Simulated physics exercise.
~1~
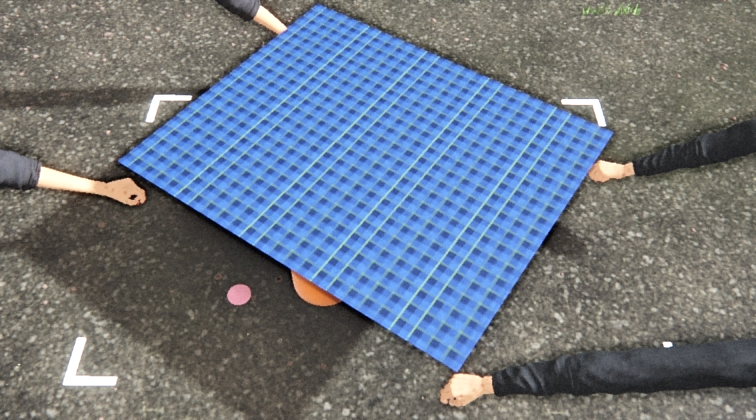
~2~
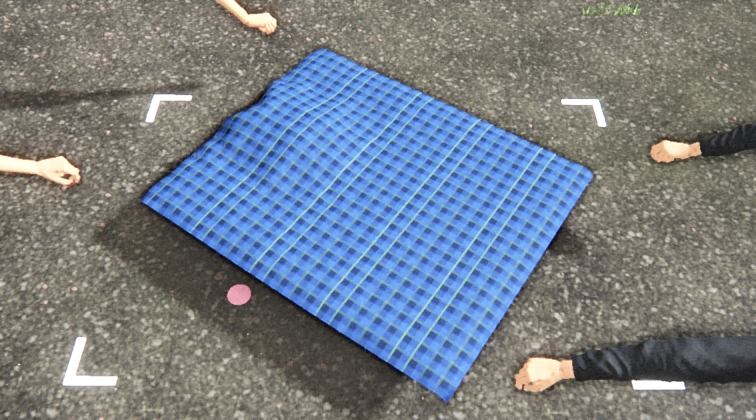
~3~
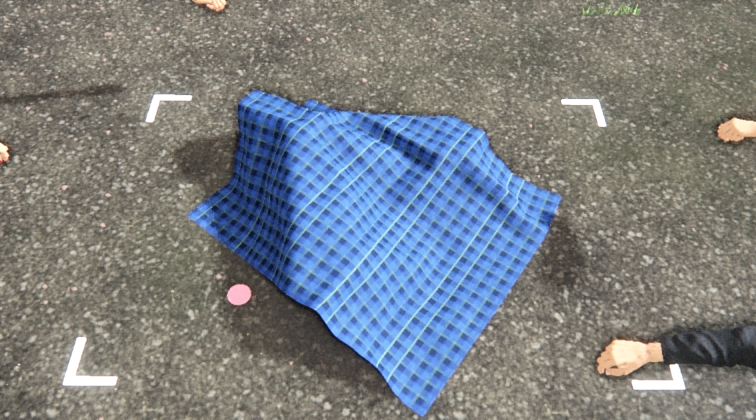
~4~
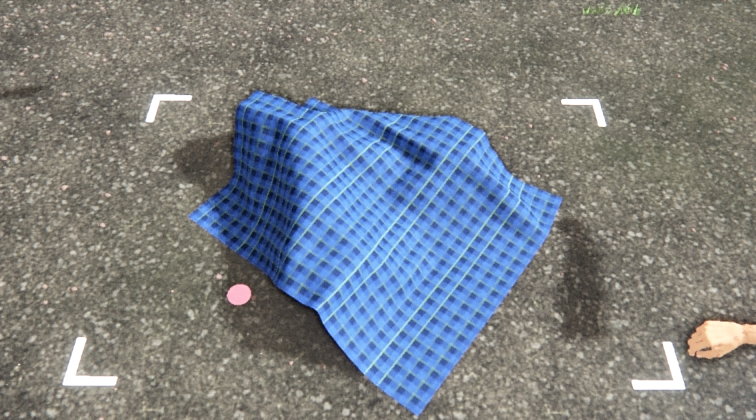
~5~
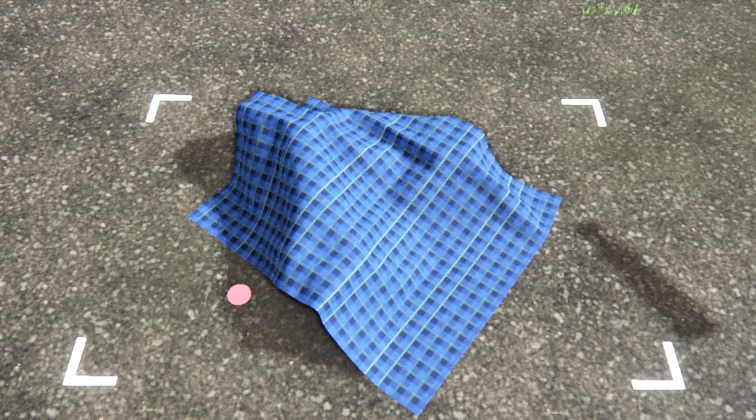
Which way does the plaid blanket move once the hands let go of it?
It moves down, dropping and settling over the raised shapes beneath it.
